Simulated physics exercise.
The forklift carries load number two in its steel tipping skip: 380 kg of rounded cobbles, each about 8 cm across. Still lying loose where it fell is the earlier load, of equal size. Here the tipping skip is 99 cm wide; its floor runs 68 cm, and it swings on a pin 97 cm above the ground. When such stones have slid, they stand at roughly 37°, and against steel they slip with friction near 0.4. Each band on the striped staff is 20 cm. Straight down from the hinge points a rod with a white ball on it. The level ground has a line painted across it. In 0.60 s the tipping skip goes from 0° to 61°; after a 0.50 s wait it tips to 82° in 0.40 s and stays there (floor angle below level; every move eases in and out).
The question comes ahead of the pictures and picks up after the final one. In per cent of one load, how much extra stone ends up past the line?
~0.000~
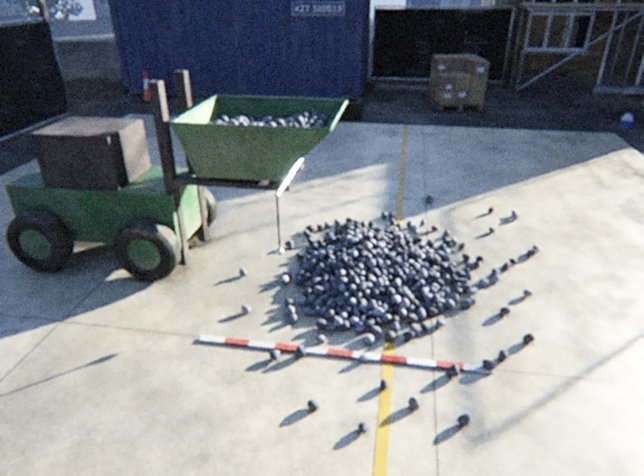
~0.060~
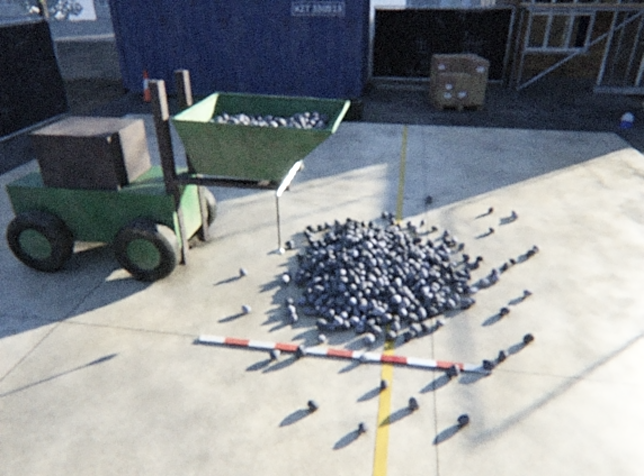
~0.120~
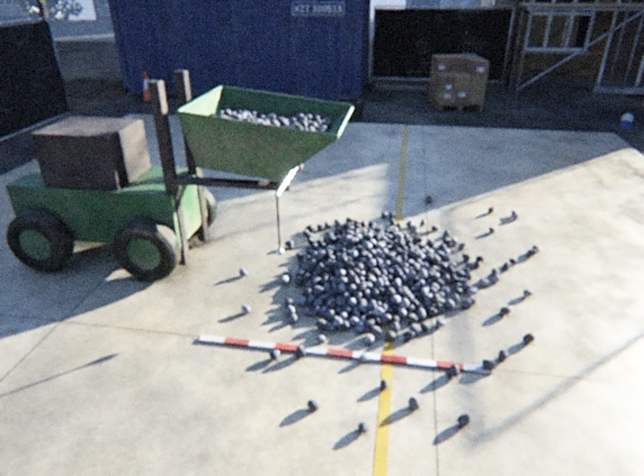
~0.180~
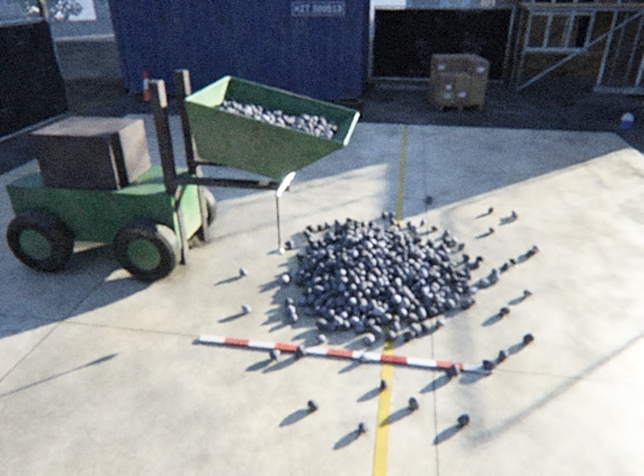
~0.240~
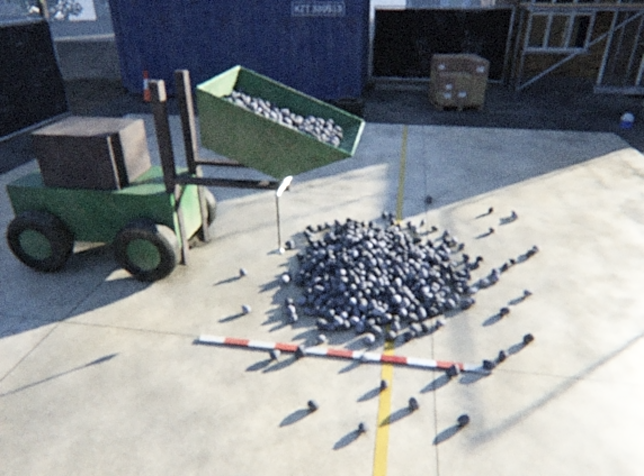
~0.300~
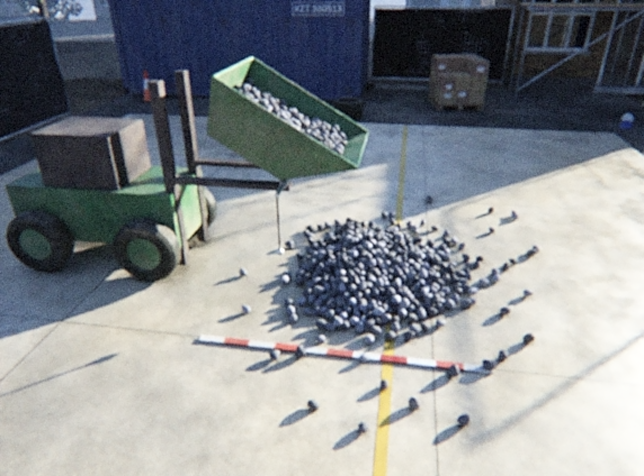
About 75 %.
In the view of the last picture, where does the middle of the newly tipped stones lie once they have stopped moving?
They settle centred around (419, 265).
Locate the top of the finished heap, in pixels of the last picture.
The crest lands at roughly (399, 244).
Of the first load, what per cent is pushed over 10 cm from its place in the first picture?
Roughly 15 % of them.
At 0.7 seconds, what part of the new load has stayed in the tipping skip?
It keeps some 100 percent of its load.
After 0.4 s the floor is at 51°; in per cent of one load, 100 in the tipping skip, 69 short of the line, 31 past the line; the foremost stones are at (530, 252).
After 0.7 s the floor is at 61°; in per cent of one load, 98 in the tipping skip, 71 short of the line, 31 past the line; the foremost stones are at (530, 252).
After 2.0 s the floor is at 82°; in per cent of one load, 2 in the tipping skip, 98 short of the line, 100 past the line; the foremost stones are at (625, 306).
After 4.4 s the floor is at 82°; in per cent of one load, 0 in the tipping skip, 94 short of the line, 106 past the line; the foremost stones are past the picture's edge. Net gain past the line, 75.
